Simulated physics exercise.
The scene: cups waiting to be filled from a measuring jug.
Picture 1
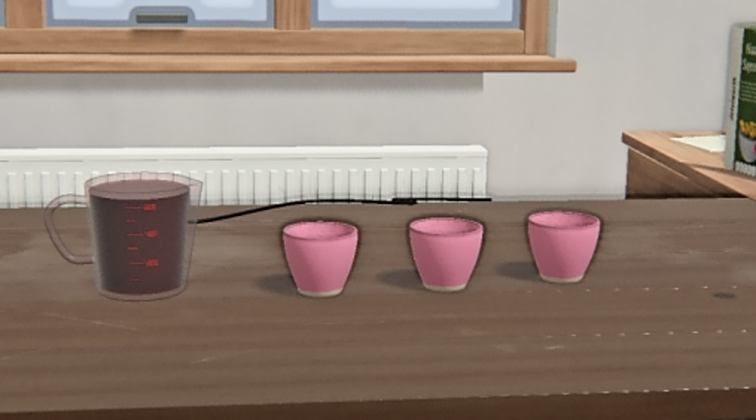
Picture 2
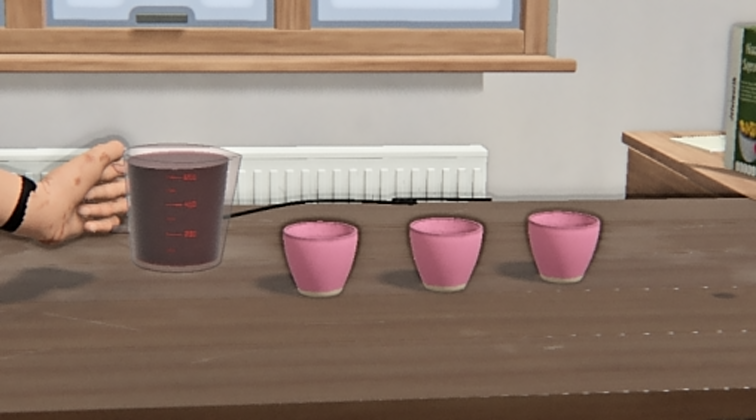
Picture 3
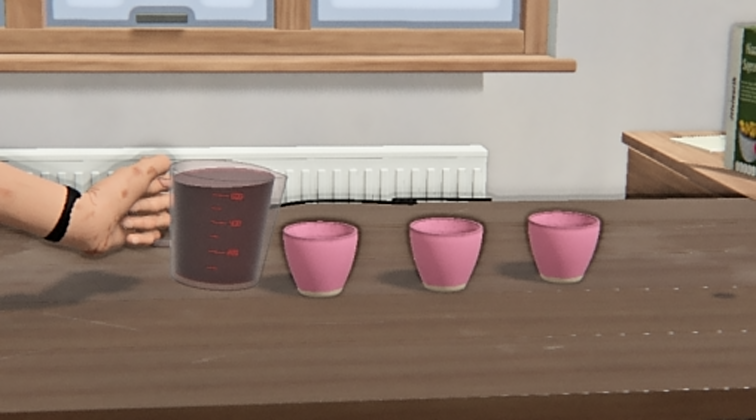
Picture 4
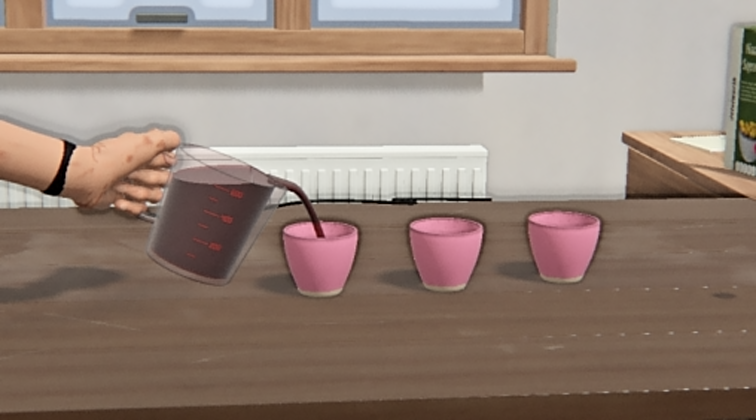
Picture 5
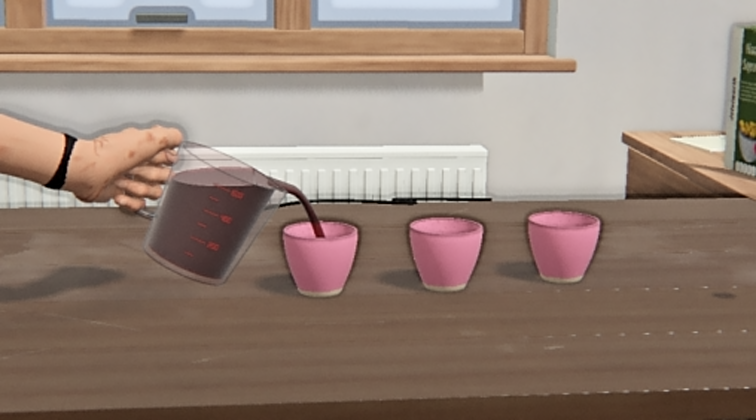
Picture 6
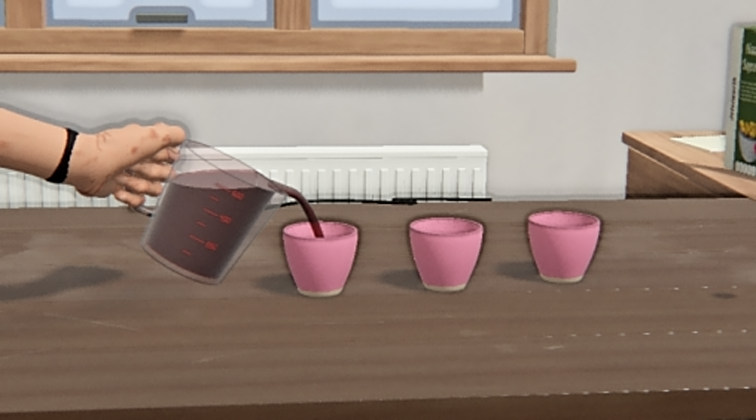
Hand lifting a clear measuring jug of dark liquid, moving it right and pouring into the leftmost of three pink cups.
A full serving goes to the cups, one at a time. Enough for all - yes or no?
Yes.
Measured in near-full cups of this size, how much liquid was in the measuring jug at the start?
About 4.5 of them.
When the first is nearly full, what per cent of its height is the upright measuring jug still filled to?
Level: Approx. 75 %.
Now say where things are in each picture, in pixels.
The first frame shows all stand on the top; measuring jug (141, 233) nearly full; three cups, the last at (563, 246).
The second frame shows the hand lifts the measuring jug; measuring jug nearly full, surface at (179, 160); the first is empty.
In the third frame, the measuring jug is brought over; measuring jug (221, 222) nearly full; three cups, the last at (563, 246).
In the fourth frame, a stream runs into the first cup; measuring jug (209, 213) tipped 25° with nearly all of its load; the first is about a quarter full.
In the fifth frame, a stream runs into the first cup; measuring jug (208, 212) tipped 25° with nearly all of its load; three cups, the last at (563, 246).
In the sixth frame, a stream runs into the first cup; measuring jug (207, 211) tipped 30° with nearly all of its load; the first is about half full.
Soon after, the first is about three quarters full.
Later, the first is done and the measuring jug has about three quarters of its load.
In the end, all three are full and about a third of the red wine is over.
